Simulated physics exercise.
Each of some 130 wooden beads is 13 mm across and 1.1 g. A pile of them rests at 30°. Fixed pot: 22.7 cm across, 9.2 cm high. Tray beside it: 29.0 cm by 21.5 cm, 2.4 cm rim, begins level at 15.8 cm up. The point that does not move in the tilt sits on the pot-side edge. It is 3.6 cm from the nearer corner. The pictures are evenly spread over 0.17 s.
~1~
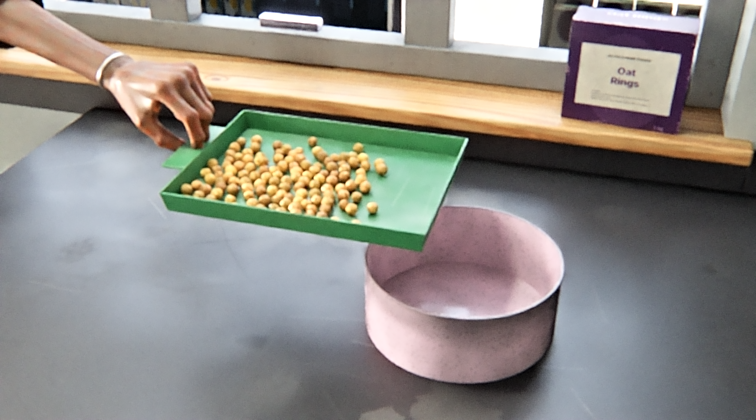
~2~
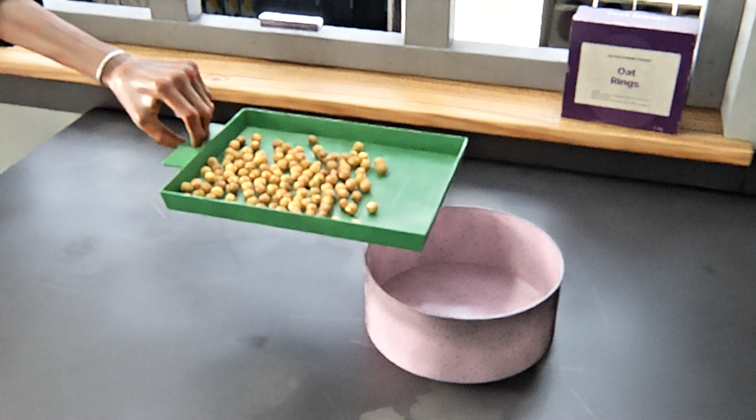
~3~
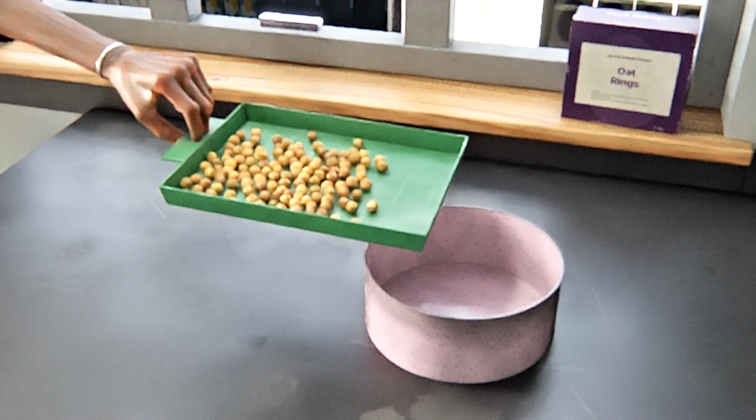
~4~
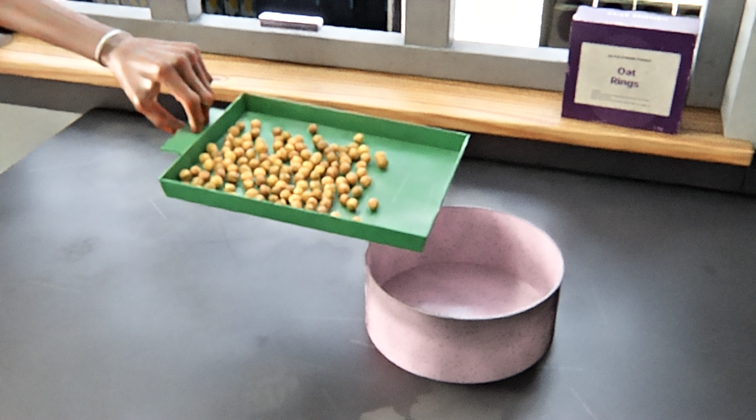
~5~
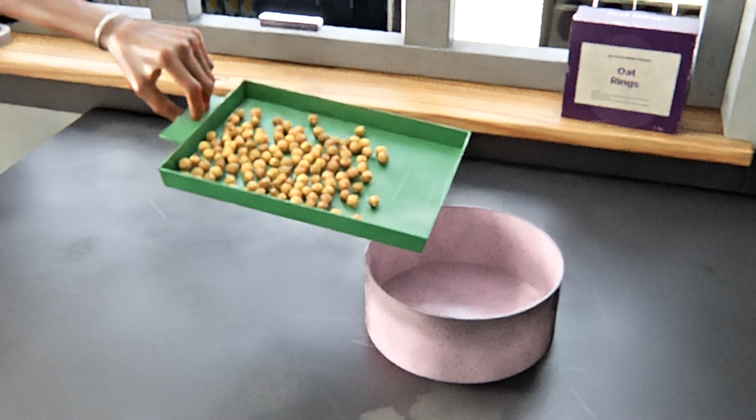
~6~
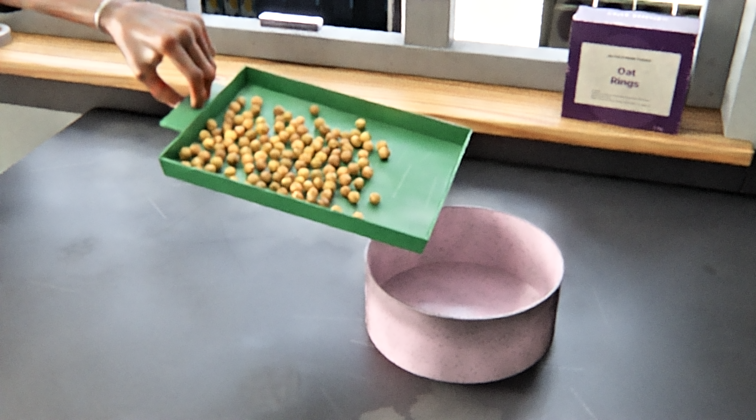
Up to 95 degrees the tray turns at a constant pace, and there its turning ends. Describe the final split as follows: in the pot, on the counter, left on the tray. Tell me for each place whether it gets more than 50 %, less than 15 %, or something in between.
I expect pot: More than 50 %, counter: In between, left on the tray: Less than 15 %.
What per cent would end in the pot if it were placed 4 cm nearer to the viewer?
In that case some 95 per cent.
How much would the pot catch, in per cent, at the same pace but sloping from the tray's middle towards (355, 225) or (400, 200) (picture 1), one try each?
That would be close to 20 per cent and then close to 90 per cent.
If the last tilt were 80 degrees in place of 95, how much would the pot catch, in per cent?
Share in the pot: Around 45 %.
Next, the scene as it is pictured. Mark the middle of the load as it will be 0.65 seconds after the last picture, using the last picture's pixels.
By then the middle of the load sits around (435, 216).
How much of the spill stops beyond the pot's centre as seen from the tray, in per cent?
90 %.
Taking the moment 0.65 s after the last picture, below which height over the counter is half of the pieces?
Some 20 cm.
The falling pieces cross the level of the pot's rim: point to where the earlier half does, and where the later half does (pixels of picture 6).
First half close to (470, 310), second half close to (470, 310).
Then, 0.39 s after the last picture, tilt 52 degrees; the tray holds 100 %, the pot 0 %.
Then, 0.65 s after the last picture, tilt 79 degrees; the tray holds 75 %, the pot 5 %.
Then, 1.02 s after the last picture, tilt 95 degrees; the tray holds 15 %, the pot 40 %.
In the end, pot 60 %, counter 40 %, tray 0 %.
